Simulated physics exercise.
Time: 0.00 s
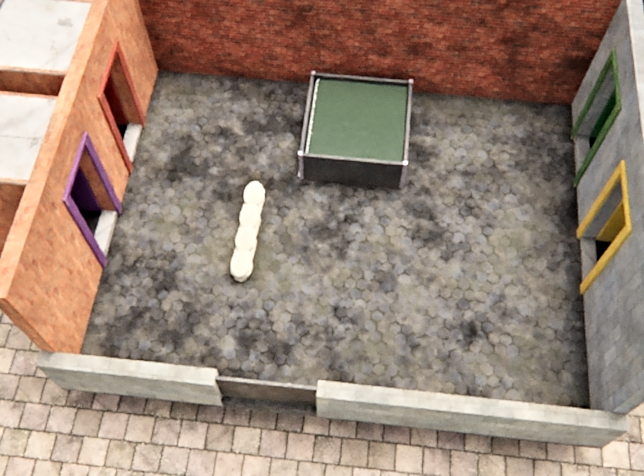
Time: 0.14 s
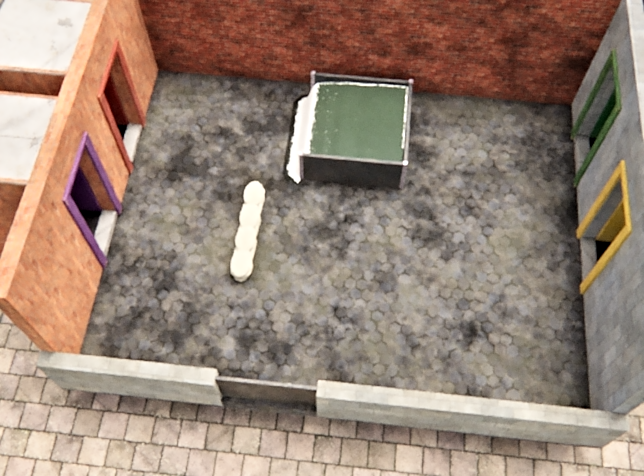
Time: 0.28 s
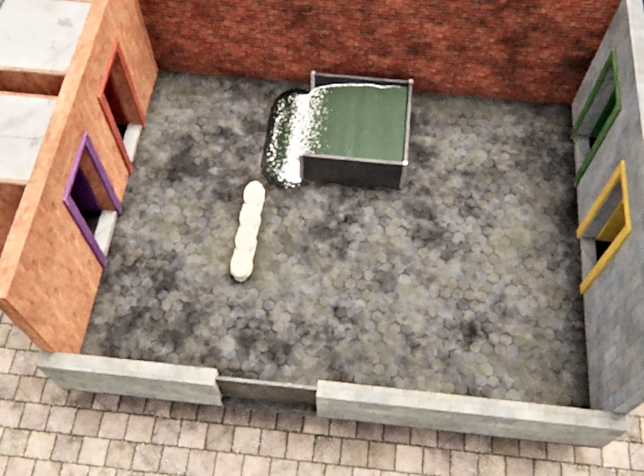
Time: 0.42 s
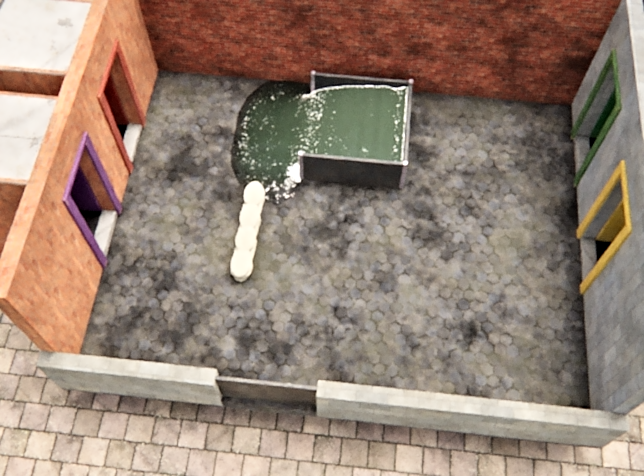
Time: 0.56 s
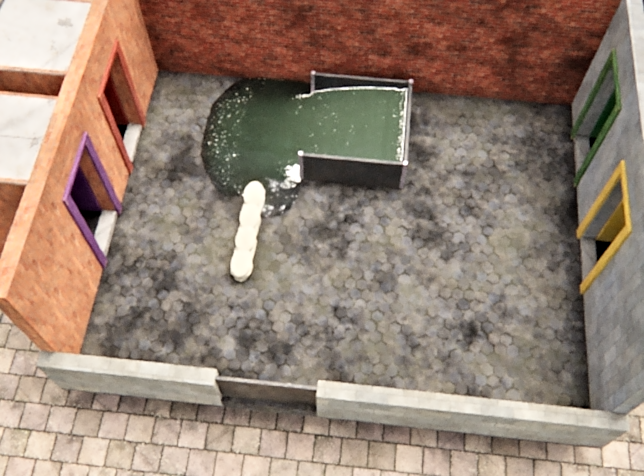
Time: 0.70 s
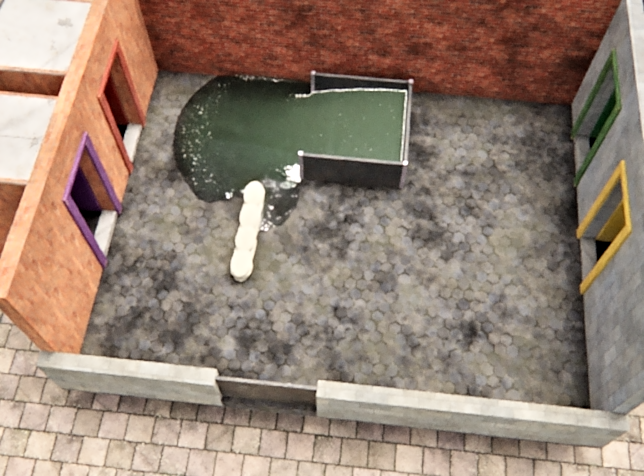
In an enclosed yard, the left side of a tank of green water burst off, and the water poured out foaming, then spread left across the stone floor and around the top of the sandbags.
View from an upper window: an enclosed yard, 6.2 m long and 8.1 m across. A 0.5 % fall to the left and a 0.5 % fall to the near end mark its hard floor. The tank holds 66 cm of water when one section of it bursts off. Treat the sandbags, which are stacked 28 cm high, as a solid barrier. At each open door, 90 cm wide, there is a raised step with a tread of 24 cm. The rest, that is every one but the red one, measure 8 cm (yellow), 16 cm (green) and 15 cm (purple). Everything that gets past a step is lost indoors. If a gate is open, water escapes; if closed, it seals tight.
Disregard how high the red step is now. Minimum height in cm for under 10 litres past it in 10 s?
Approx. 29 cm.
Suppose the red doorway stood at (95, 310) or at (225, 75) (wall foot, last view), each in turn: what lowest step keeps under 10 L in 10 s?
12.5 and 18 cm.
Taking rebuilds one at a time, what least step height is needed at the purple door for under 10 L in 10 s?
Door purple, min height approx. 10.0 cm.
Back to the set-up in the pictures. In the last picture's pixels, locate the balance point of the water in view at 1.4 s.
My guess is close to (281, 137).
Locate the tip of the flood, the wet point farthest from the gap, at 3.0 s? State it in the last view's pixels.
(76, 370).
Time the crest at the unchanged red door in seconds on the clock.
Around 2.0 s.
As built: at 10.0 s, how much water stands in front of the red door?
Lab note: Depth approx. 5.0 cm.
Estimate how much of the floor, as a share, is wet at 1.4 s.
About 20 per cent.
After 1.4 s water covers 20 % of the floor, deepest (41 cm) near (158, 73); 22 cm at the red door, 34 litres in over its 11 cm step.
After 3.0 s water covers 30 % of the floor, deepest (27 cm) near (133, 163); 24 cm at the red door, 205 litres in over its 11 cm step.
After 10.0 s water covers 80 % of the floor, deepest (10 cm) near (76, 370); 5 cm at the red door, 250 litres in over its 11 cm step.
At the red door as built, the water arrived by 0.9 s and peaked near 31 cm at 2.0 s.
Run again over the same 10 s with other heights there, 37 litres in over 24.5 cm, 1 litre over 33 cm. The limit of 10 litres is kept from about 29 cm up.
